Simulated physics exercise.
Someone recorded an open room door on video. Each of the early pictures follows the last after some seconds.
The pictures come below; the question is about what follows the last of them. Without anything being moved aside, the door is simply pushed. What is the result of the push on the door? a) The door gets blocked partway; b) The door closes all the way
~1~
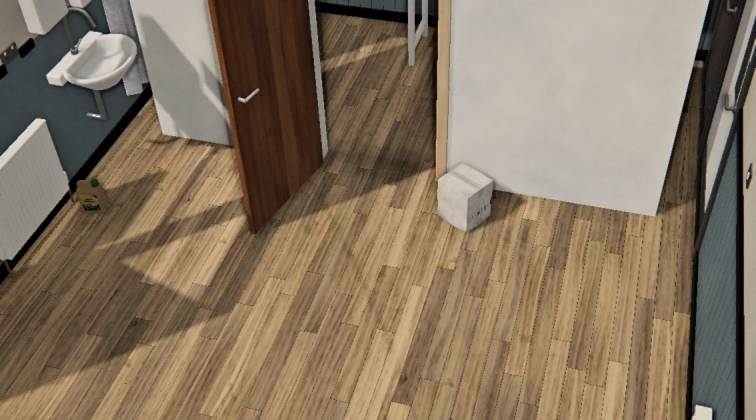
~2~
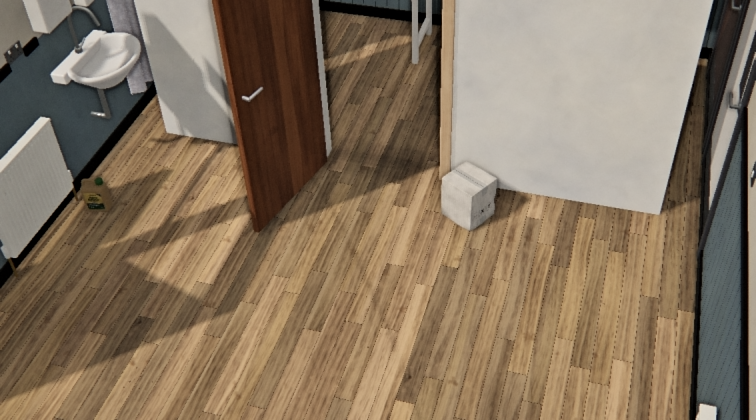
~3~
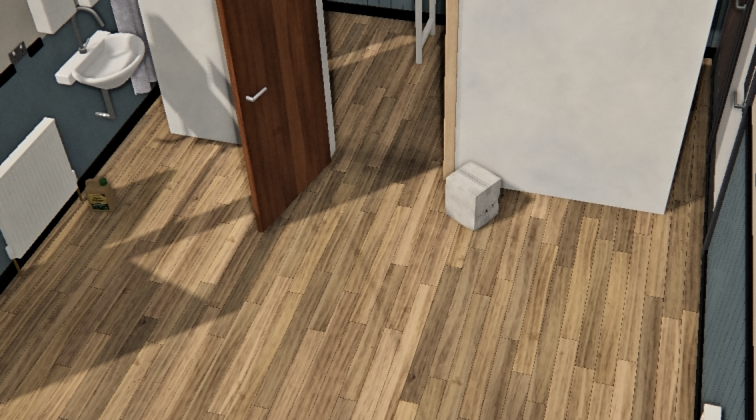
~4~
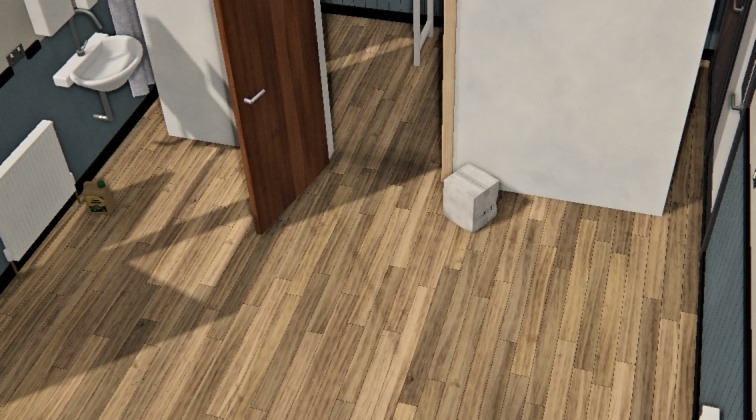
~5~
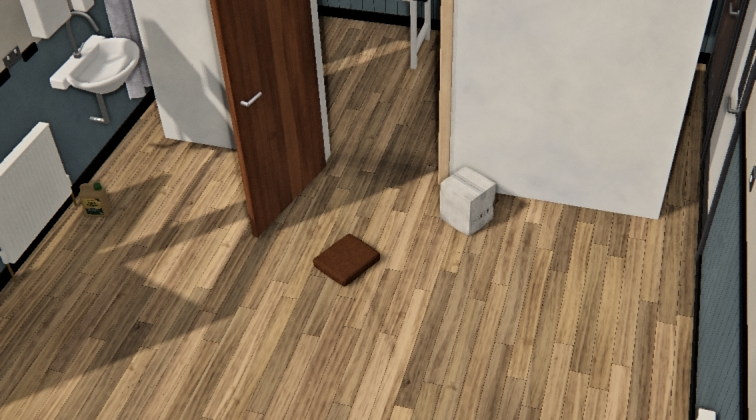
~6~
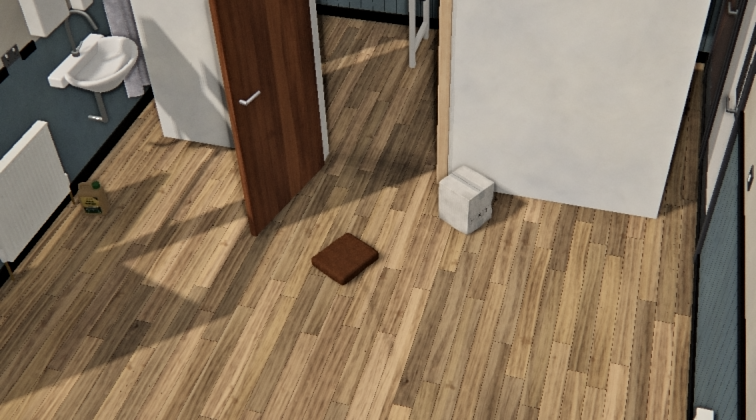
The answer is b.
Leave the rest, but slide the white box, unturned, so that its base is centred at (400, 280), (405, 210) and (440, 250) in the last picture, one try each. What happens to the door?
Try 1: It makes it to the frame; try 2: It is held up; try 3: It makes it to the frame.
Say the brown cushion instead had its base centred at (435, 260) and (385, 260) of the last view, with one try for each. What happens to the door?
Try 1: Door ends up flush. Try 2: Door ends up flush.
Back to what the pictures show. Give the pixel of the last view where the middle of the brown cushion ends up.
The object ends up somewhere near (353, 262).
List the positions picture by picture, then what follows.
In the first frame, door wide open and still; white box (464, 198).
In the second frame, door wide open and still; white box (468, 196).
In the third frame, door wide open and still; white box (472, 196).
In the fourth frame, door wide open and still; white box (470, 198).
In the fifth frame, door wide open and still; white box (467, 201).
In the sixth frame, door wide open and still; brown cushion (345, 258); white box (466, 200).
Then, 0.60 s later than the last frame, door 86° open.
Then, 1.00 s later than the last frame, door 59° open; brown cushion moved a little near (351, 261).
Then, 1.30 s later than the last frame, door 38° open; brown cushion moved a little near (353, 262).
Then, 1.60 s later than the last frame, door 15° open; brown cushion moved a little near (353, 262).
When it is over, door 0° open; both as before. End places, in pixels of the last picture, brown cushion near (353, 262).
